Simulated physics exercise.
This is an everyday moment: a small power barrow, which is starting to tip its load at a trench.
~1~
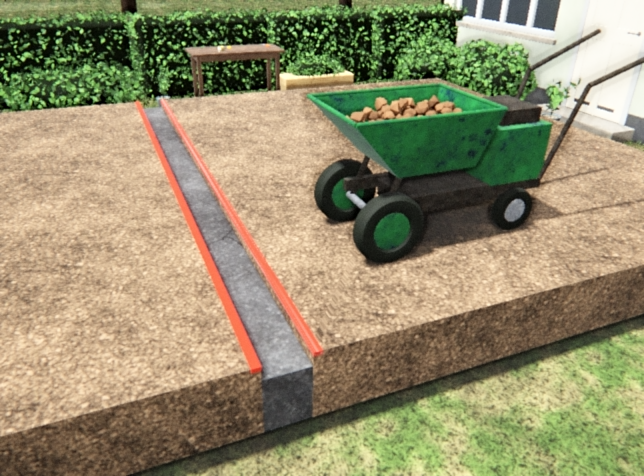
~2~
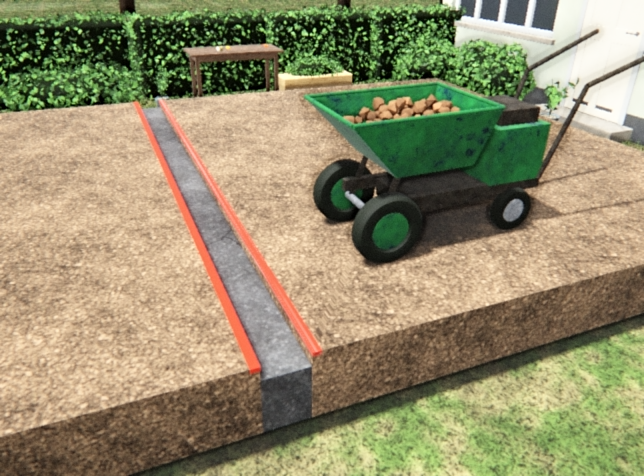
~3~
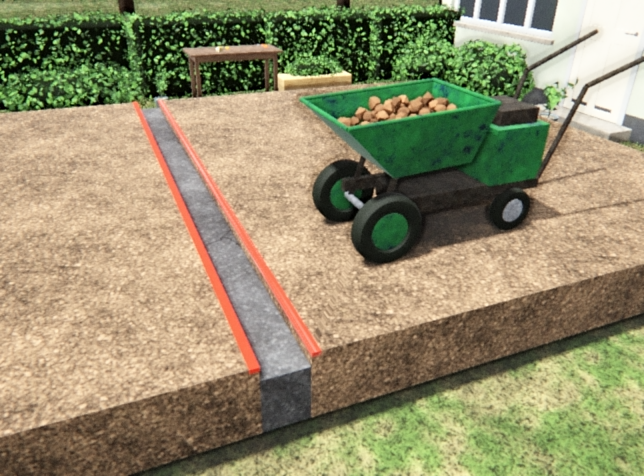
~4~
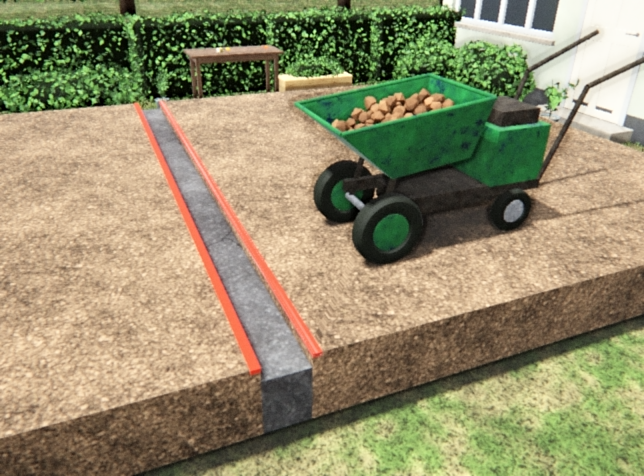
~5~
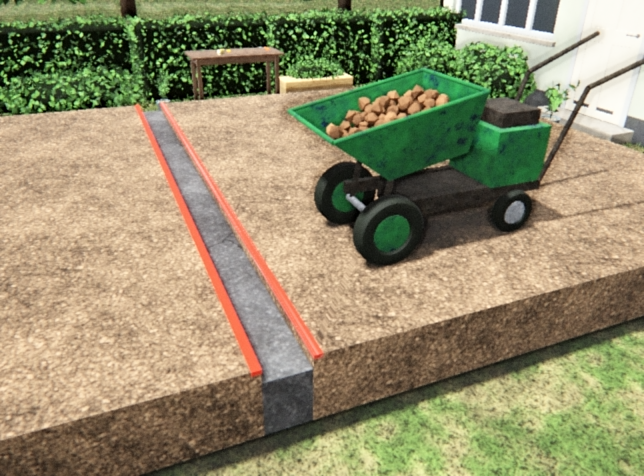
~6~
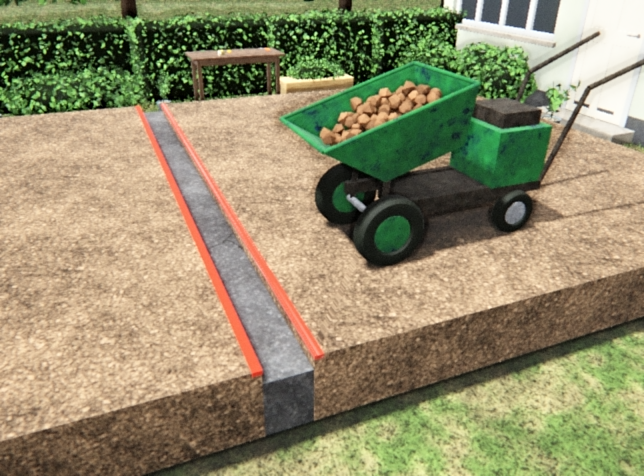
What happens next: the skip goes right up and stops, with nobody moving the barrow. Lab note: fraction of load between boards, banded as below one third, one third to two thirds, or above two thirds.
Hits one third to two thirds.
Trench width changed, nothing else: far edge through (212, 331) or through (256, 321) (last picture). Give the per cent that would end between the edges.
The share would be 80 % first and 30 % second.
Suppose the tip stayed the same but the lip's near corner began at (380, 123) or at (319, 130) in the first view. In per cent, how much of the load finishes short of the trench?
The first position yields around 20 per cent; the second yields around 0 per cent.
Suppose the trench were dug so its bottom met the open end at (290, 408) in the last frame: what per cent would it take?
90 per cent, roughly.
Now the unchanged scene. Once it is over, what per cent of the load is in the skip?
I'd say around 25 per cent.
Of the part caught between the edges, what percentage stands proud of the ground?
Around 55 in a hundred.
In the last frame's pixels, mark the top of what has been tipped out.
The top settles at about (229, 247).
Soon after the last picture, skip tipped steeply; all in the skip.
A little later, skip tipped steeply; most in the skip; a small part in or heaped over the trench; a stray few falling.
Later still, skip tipped right over; about a third in the skip; about half in or heaped over the trench; about a quarter beyond it.
At rest, skip tipped right over; about a quarter in the skip; a stray few short of the trench; about half in or heaped over the trench; about a quarter beyond it.
